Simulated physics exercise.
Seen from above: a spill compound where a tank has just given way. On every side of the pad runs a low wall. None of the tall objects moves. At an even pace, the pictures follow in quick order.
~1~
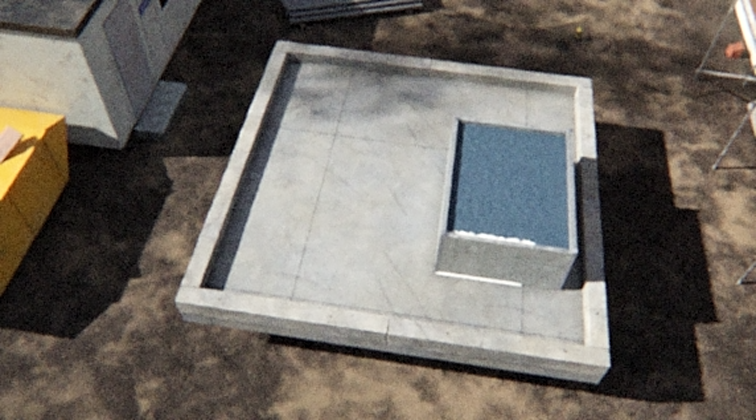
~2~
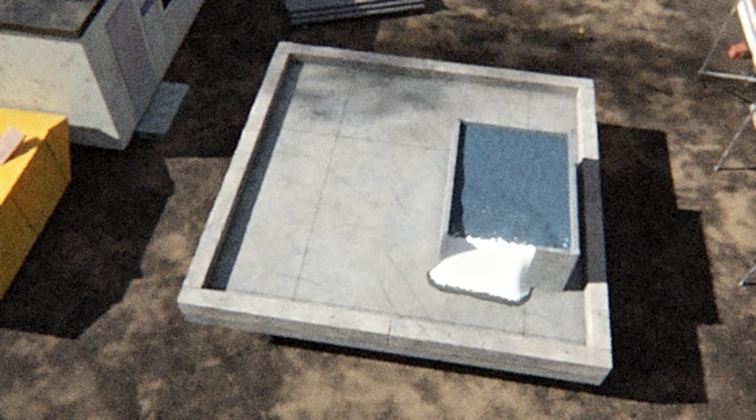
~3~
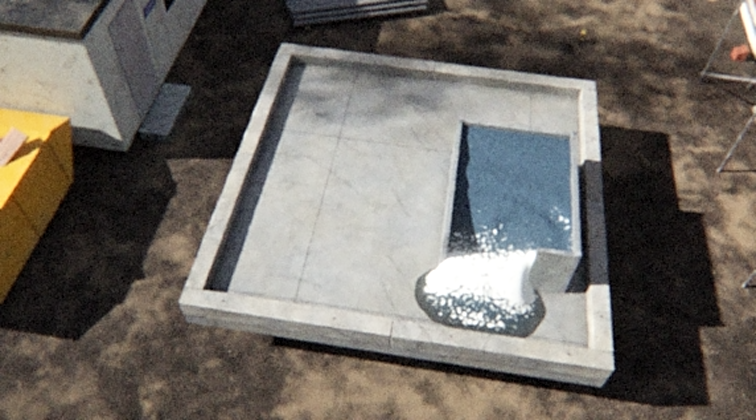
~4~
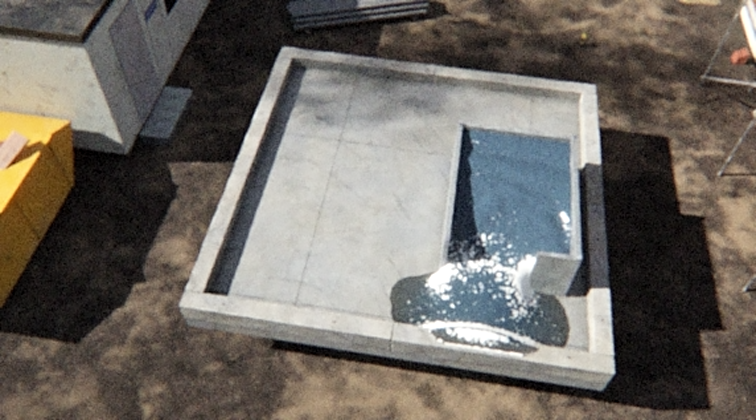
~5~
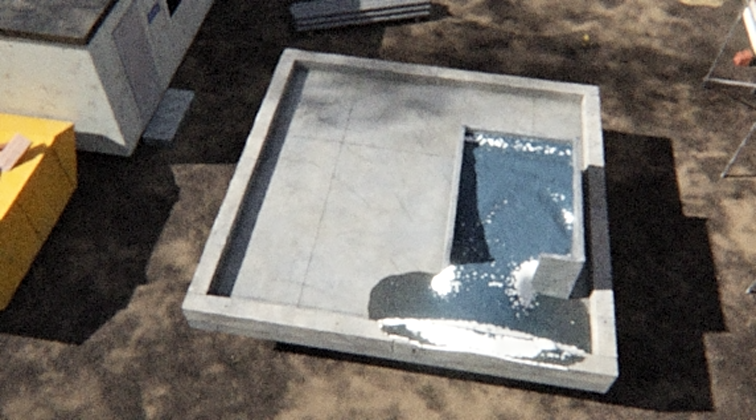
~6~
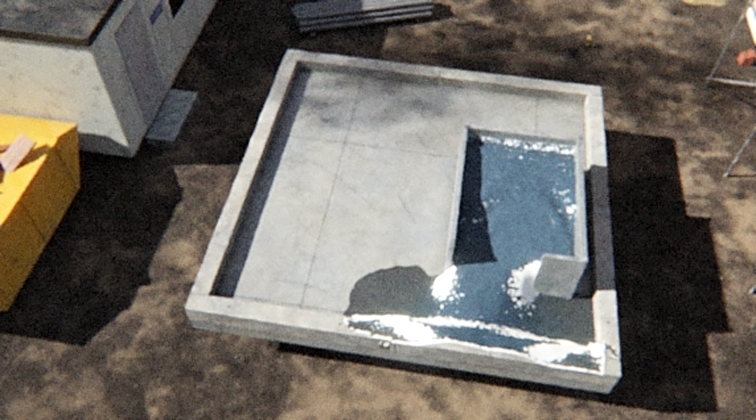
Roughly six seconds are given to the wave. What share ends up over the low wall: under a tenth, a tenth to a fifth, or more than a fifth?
The part that gets over is more than a fifth.
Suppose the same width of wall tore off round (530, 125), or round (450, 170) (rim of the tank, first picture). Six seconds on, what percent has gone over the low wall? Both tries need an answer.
Results in order: 28% and 12%.
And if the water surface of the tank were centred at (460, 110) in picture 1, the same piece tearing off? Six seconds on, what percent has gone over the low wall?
Share noted: About 20 %.
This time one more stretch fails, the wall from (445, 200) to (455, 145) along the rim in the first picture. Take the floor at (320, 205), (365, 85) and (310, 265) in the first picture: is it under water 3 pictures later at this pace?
Taking them as listed, I'd say drenched, unwetted and drenched.
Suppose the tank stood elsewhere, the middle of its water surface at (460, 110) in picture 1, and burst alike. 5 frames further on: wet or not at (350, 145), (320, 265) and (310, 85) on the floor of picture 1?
Note: Point 1 untouched; point 2 waterlogged; point 3 untouched.
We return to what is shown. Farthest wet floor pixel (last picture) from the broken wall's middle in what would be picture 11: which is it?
Close to (213, 302), I think.
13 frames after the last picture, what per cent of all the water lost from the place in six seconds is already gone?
My estimate is roughly 85 percent.
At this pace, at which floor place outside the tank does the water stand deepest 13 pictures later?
Estimated pixel: (474, 343).
A moment on, water covers 15 % of the floor; the low wall has let 7 % over.
Next, water covers 25 % of the floor; the low wall has let 13 % over.
Then, water covers 35 % of the floor; the low wall has let 28 % over.
Later, water covers 60 % of the floor; the low wall has let 33 % over.
In the end, water covers 70 % of the floor; the low wall has let 34 % over.
